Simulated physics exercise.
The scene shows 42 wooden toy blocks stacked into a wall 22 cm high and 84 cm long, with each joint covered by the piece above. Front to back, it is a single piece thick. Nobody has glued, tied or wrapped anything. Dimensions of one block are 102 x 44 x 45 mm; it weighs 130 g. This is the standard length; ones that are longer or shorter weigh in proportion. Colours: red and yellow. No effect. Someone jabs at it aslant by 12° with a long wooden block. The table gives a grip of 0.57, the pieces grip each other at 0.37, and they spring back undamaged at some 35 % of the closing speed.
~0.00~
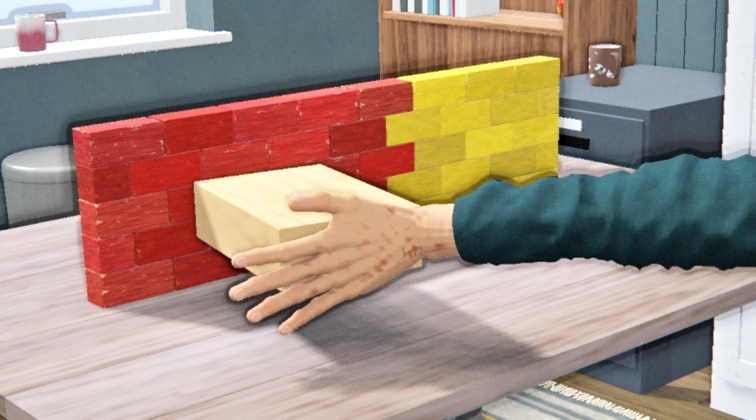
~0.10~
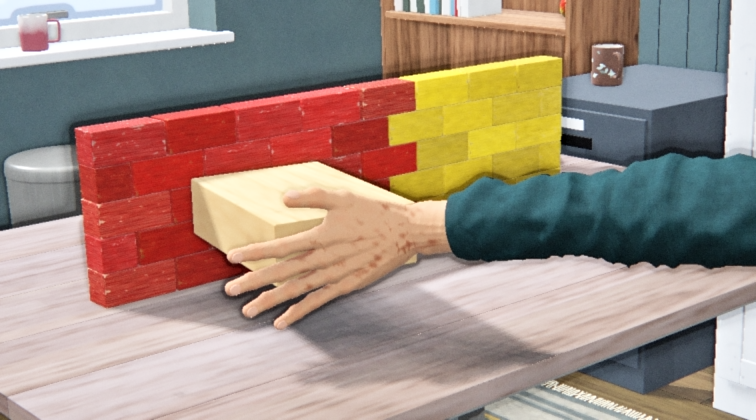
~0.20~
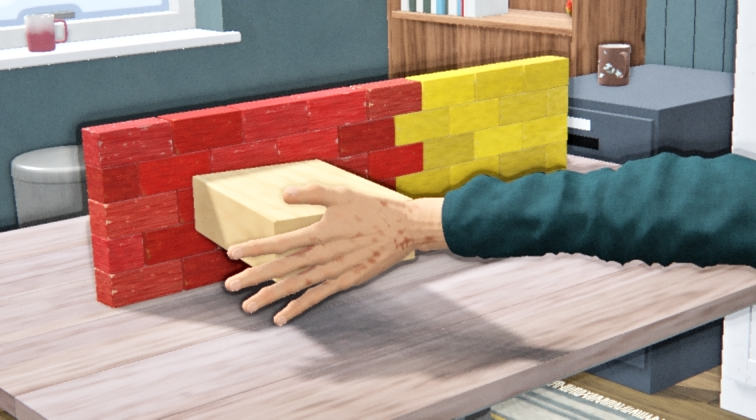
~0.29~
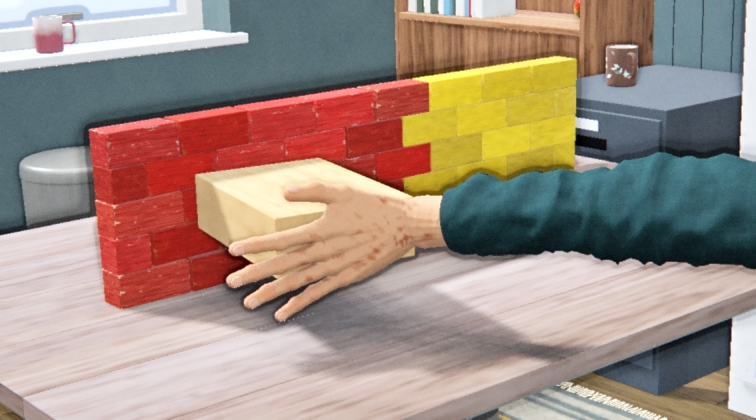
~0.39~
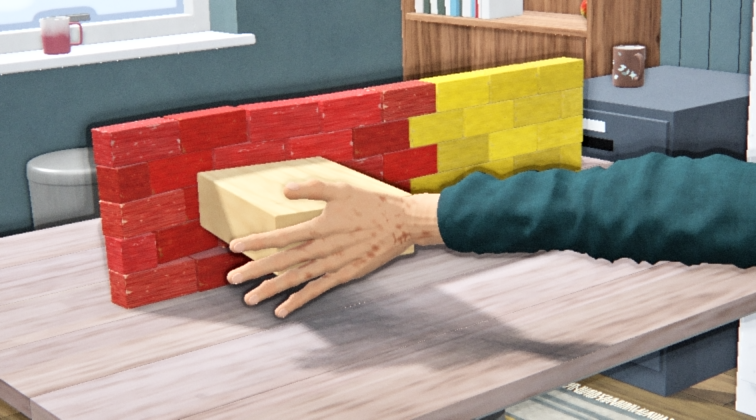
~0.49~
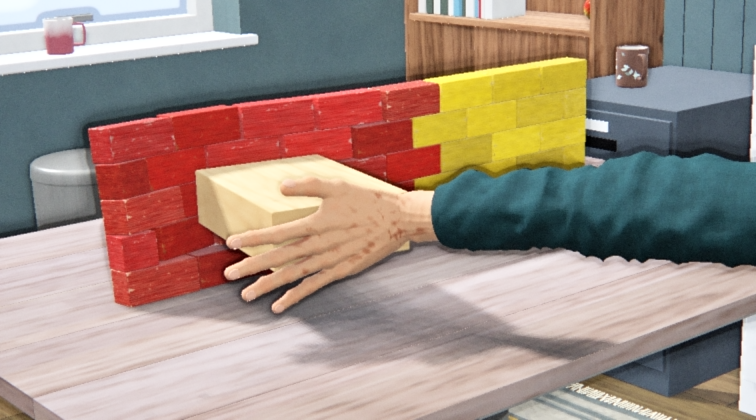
A hand in a green sleeve pushed a pale wooden block at an angle into the red part of a red and yellow toy block wall, and a few red blocks shifted slightly.
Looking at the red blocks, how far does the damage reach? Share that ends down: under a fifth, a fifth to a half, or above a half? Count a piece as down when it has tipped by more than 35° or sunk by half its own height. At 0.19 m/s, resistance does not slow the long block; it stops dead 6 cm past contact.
Above a half.
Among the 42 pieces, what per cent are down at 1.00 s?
By that time it is 45 percent.
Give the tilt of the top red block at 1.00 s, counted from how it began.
I'd estimate close to 160°.
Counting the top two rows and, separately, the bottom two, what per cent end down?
Top 60 per cent versus bottom 20 per cent.
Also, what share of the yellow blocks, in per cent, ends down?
Colour yellow - 0 percent down at the end.
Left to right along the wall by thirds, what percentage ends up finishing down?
The thirds come out at 80 on the left, 50 in the middle and 0 on the right, in per cent.
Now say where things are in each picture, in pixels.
In the first frame (places mark the middle of the side facing us; the camera pans a little), block in hand (202, 208) 48 mm short of touching; top red block (268, 121); top yellow block (441, 92); nothing disturbed.
The second frame shows block in hand (199, 205) 29 mm short of touching; top red block (270, 120).
The third frame shows block in hand (200, 202) 10 mm short of touching; top red block (277, 121).
The fourth frame shows block in hand (203, 200) 8 mm in; top red block (284, 122); 3 disturbed, none down.
The fifth frame shows block in hand (204, 198) 27 mm in; top red block (286, 122) shifted 8 mm; 11 disturbed, none down.
The sixth frame shows block in hand (203, 195) 46 mm in; top red block (279, 119) leaning 4°; top yellow block (467, 94); steepest lean 8°, the block at (136, 179); 17 disturbed, none down.
After 0.58 s, none of the 25 red blocks down (0 of 42 in all colours); top red block leaning 11°.
After 0.70 s, 11 of the 25 red blocks down (11 of 42 in all colours); top red block leaning 28°, 27 mm lower.
After 0.82 s, 18 of the 25 red blocks down (18 of 42 in all colours); top red block leaning 58°, 13 cm lower.
After 1.00 s, 18 of the 25 red blocks down (18 of 42 in all colours); top red block upside down.
By the end (1.5 s), 18 of the 25 red blocks down (18 of 42 in all colours); top red block leaning 50°, 90 cm lower; top yellow block unmoved. That is 72 per cent. As the last picture would show them, middles, top yellow block near (458, 92).
